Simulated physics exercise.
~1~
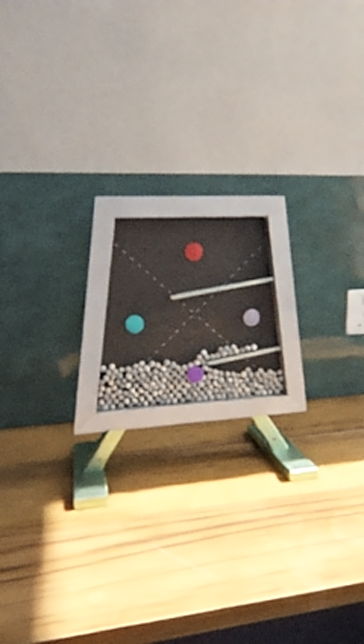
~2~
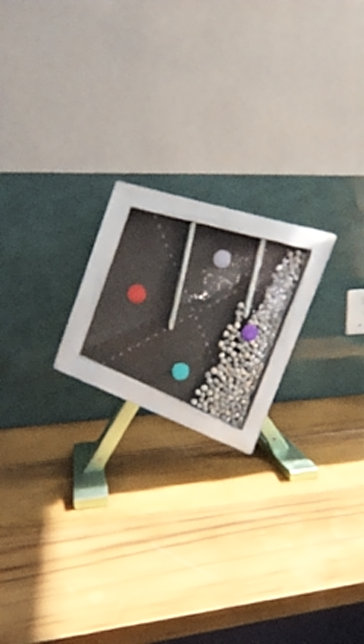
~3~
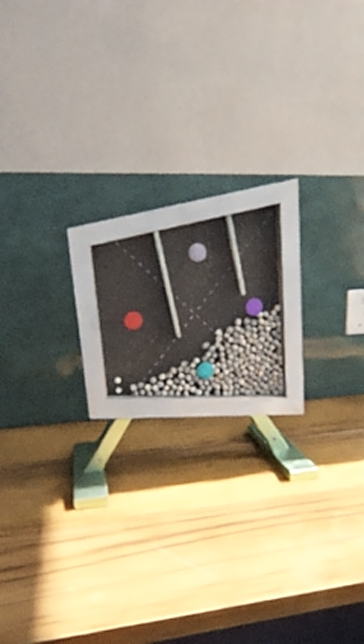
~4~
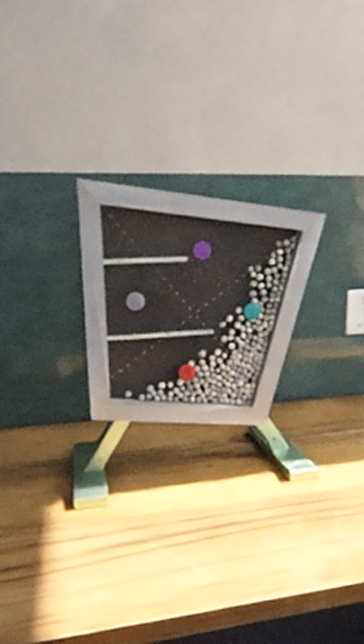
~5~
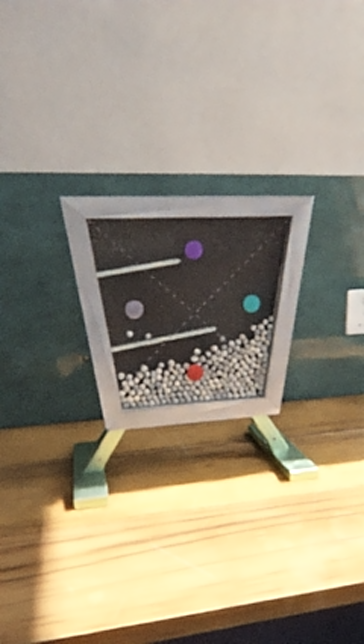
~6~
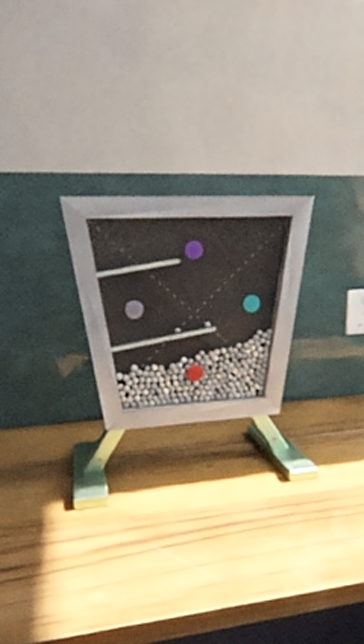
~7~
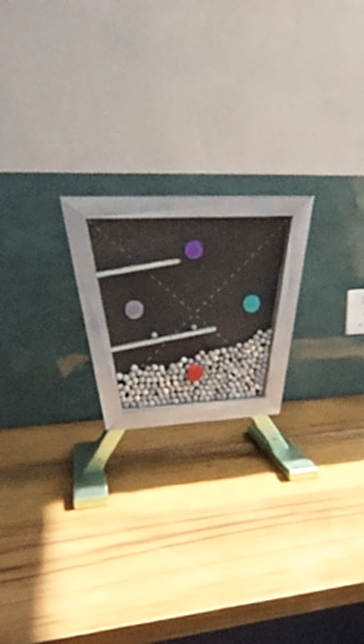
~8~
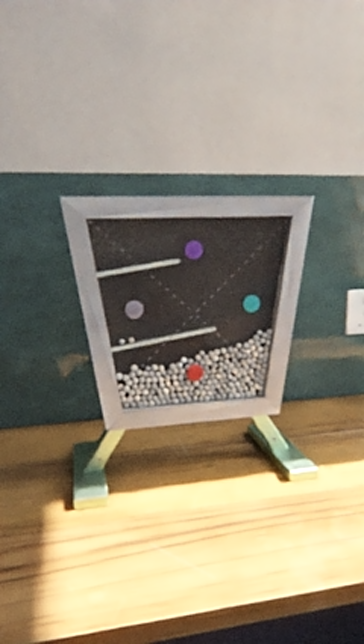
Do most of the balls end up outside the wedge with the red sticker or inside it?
Most of the balls end up inside the wedge with the red sticker, which is at the bottom once the box has turned over.
